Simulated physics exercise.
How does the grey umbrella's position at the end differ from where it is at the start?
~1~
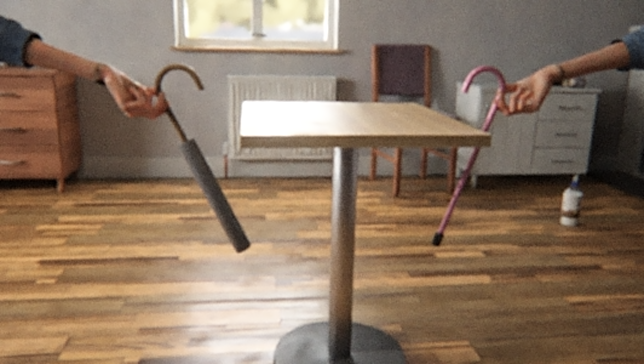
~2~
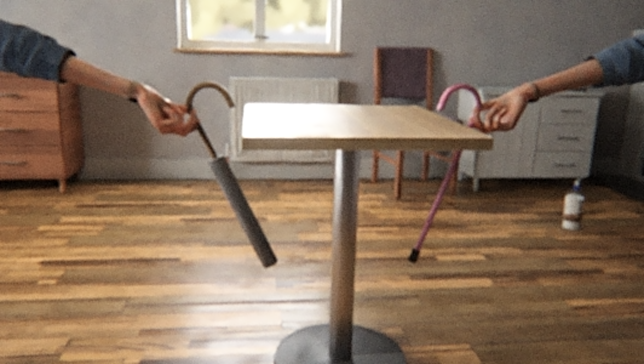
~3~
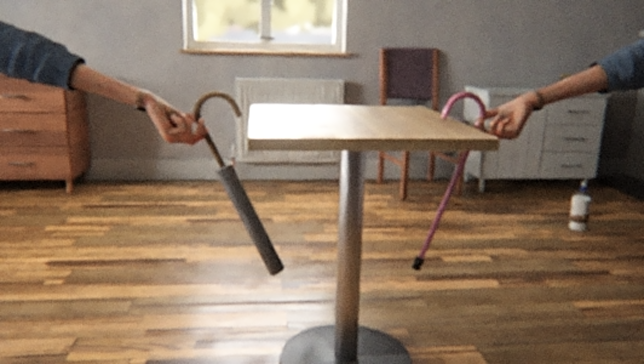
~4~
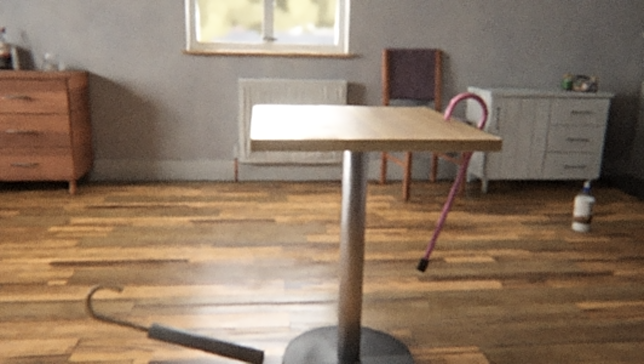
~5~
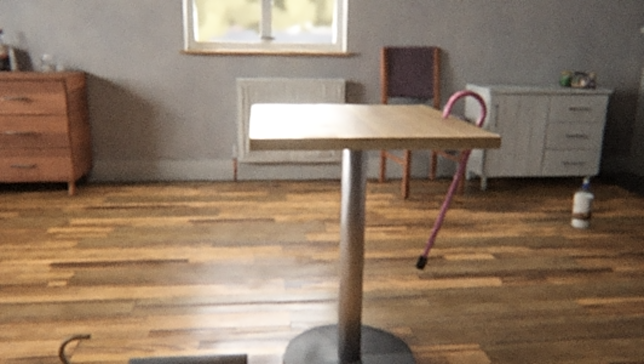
At the start the grey umbrella is held up by a hand to the left of the table, and at the end it lies on the floor at the lower left, with no hand holding it.
